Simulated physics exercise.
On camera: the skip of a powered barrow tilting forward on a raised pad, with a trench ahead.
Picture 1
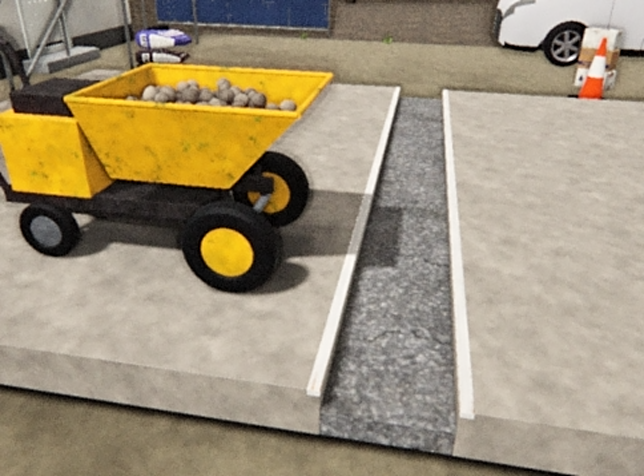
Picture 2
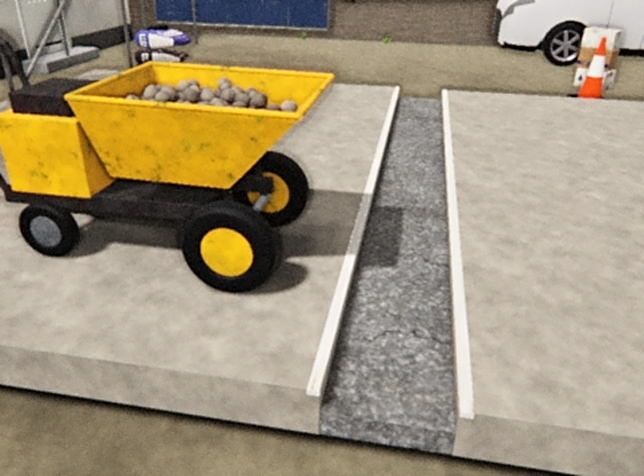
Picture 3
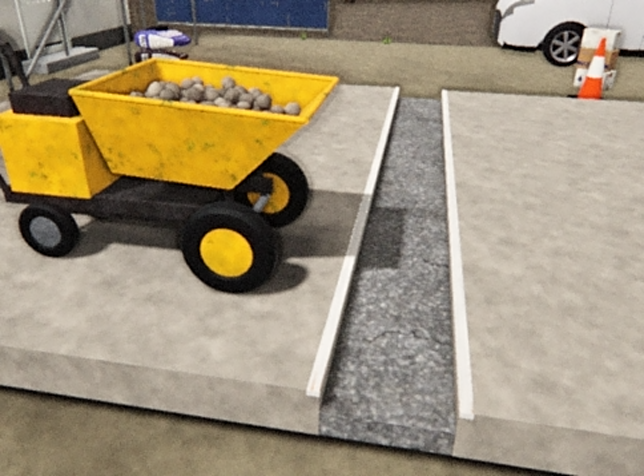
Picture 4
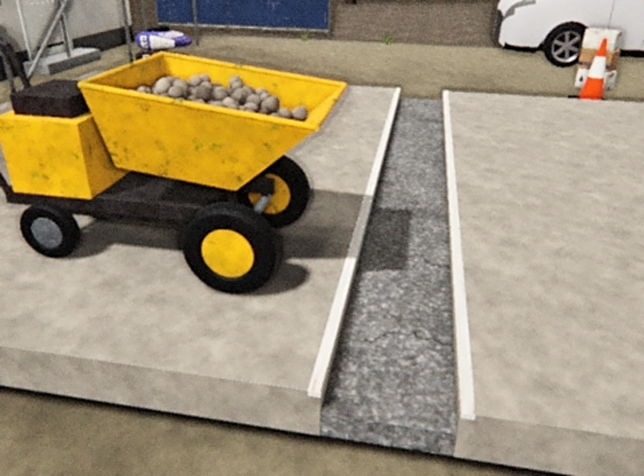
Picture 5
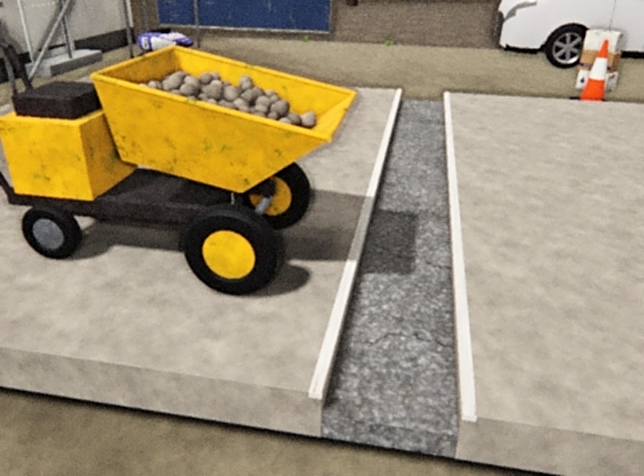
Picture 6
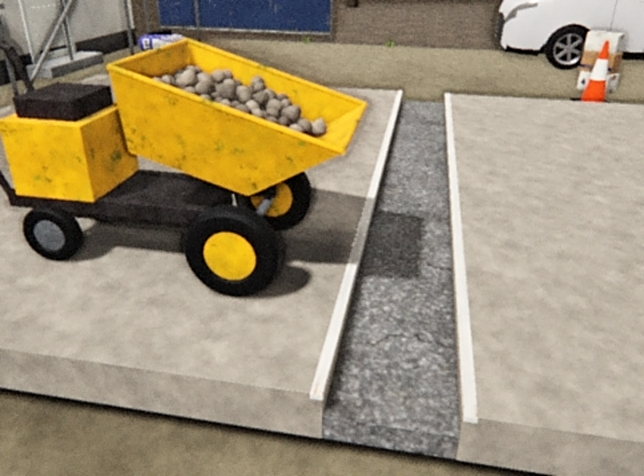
On a raised pad beside a trench, a yellow barrow's pebble-filled skip tilts forward.
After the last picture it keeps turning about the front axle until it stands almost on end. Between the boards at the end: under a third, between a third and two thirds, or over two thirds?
The trench takes from one third to two thirds.
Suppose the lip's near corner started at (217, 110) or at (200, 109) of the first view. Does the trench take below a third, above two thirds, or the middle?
In turn: The middle third; between a third and two thirds.
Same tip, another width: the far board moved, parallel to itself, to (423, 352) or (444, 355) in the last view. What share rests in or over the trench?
First some 20, then 40 per cent.
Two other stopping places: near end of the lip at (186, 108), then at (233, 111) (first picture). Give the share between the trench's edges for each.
In turn 40 and 60 in a hundred.
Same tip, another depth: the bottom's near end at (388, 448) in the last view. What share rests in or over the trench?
Near 80 %.
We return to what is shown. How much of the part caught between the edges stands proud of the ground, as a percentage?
About 25 per cent.
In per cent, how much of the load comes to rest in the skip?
About 40 per cent.
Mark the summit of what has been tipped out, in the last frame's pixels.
Near (431, 268).
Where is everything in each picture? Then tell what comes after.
Lip of the skip near (298, 116), level; top of the load near (196, 110), river pebbles; first edge of the trench near (328, 337); far edge near (464, 354), the trench over half as wide as the skip, and shallow for its width, in the first picture.
Lip of the skip near (299, 117), level; top of the load near (182, 107), in the second picture.
Lip of the skip near (305, 121), tipped barely; top of the load near (186, 106), in the third picture.
Lip of the skip near (316, 128), tipped a little; top of the load near (180, 95), in the fourth picture.
Lip of the skip near (328, 139), tipped a little; top of the load near (191, 92), in the fifth picture.
Lip of the skip near (342, 152), tipped clearly; top of the load near (198, 94); first edge of the trench near (331, 340); far edge near (467, 358), in the sixth picture.
Shortly afterwards, skip tipped steeply; the whole lot in the skip.
Next, skip tipped right over; near two thirds in the skip; near a third in or heaped over the trench; only a few beyond it; only a few falling.
Some moments later, skip tipped right over; near a third in the skip; near half in or heaped over the trench; a little beyond it.
In the end, skip tipped right over; near a third in the skip; near half in or heaped over the trench; a little beyond it.
